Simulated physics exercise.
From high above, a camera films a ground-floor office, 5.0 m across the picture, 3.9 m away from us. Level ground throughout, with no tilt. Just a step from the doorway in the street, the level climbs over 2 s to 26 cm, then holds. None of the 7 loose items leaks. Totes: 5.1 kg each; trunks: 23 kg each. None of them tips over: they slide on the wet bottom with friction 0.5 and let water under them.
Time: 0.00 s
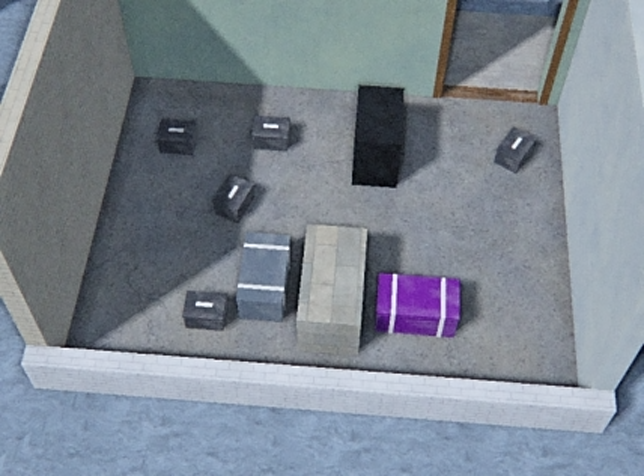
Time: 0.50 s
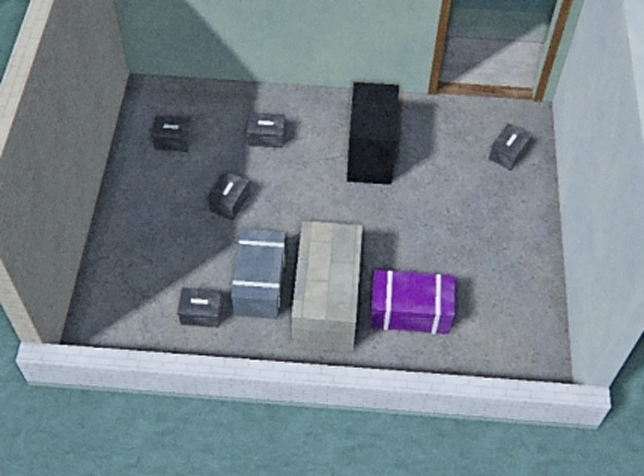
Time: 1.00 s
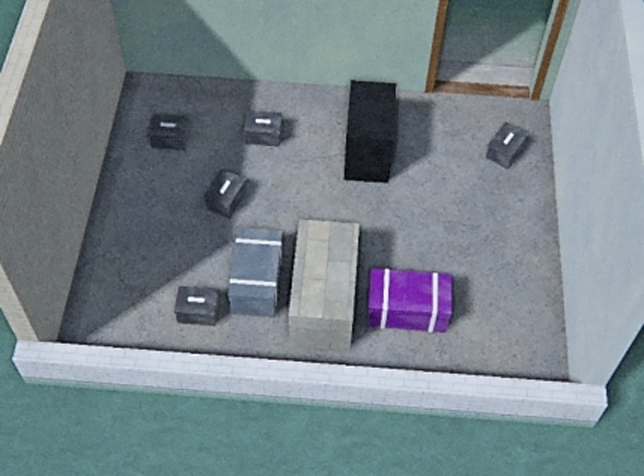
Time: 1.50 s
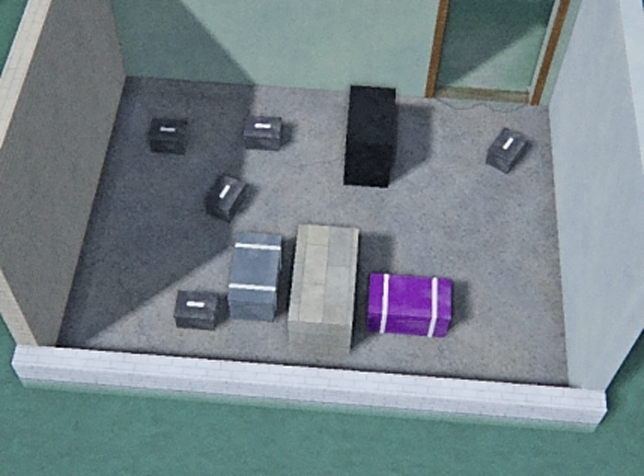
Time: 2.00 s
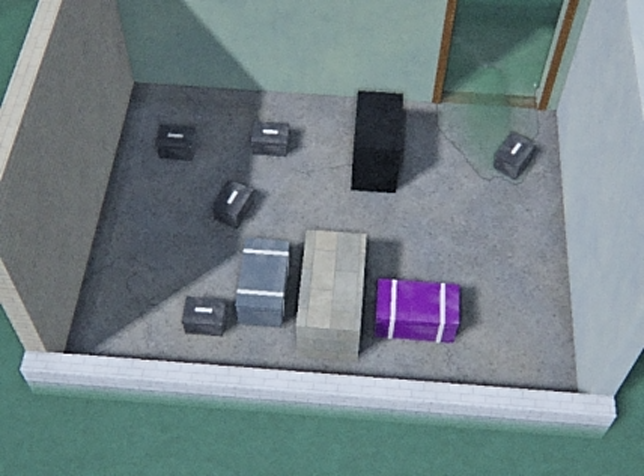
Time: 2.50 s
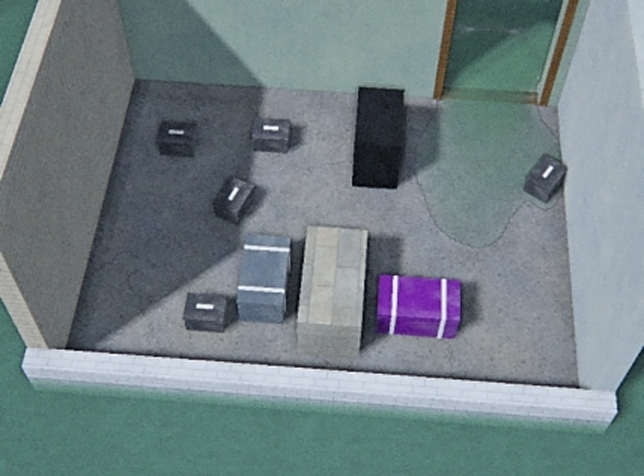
Ground-floor office seen from above with trunks and boxes, greenish water spreading in through the doorway and shifting one small dark box rightward.
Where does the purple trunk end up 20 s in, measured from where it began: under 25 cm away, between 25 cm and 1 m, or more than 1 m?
Some way off.
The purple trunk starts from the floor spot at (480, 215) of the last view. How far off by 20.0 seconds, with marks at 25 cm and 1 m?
Here it heads a good way off.
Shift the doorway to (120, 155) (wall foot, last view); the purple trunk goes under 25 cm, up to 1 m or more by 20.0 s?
Outcome: The purple trunk moves only slightly.
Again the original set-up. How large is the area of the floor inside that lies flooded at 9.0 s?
Wet area: Approx. 18 m2.
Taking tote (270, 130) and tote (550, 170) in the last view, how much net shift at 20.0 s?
Shifts: 300 cm / 250 cm.
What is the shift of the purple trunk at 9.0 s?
By that time, close to 60 cm.
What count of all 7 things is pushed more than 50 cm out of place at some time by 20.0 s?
I get 7.
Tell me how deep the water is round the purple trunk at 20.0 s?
20 cm or so.
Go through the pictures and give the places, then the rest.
In the first picture, the purple trunk at (419, 296), on the bottom; 0.0 m2 under water; 0 of 7 have shifted.
In the second picture, the purple trunk at (414, 292) rests on the ground; water covers 0.0 m2; 0 of 7 have shifted.
In the third picture, the purple trunk at (411, 291) rests on the ground; 0.0 m2 under water; 0 of 7 have shifted.
In the fourth picture, the purple trunk at (410, 296), on the bottom; water covers 0.1 m2; 0 of 7 have shifted.
In the fifth picture, the purple trunk at (418, 301), on the bottom; 0.8 m2 under water; 0 of 7 have shifted.
In the sixth picture, the purple trunk at (419, 297) rests on the ground; water covers 2.4 m2; 1 of 7 have shifted.
After 4.0 s the purple trunk is near (419, 328), 0.3 m from its start, aground; 1 afloat.
After 9.0 s the purple trunk is near (401, 346), 0.6 m from its start, afloat; 2 afloat.
After 16.0 s the purple trunk is near (402, 345), 0.6 m from its start, afloat; 7 afloat.
After 20.0 s the purple trunk is near (403, 351), 0.7 m from its start, afloat; 7 afloat.
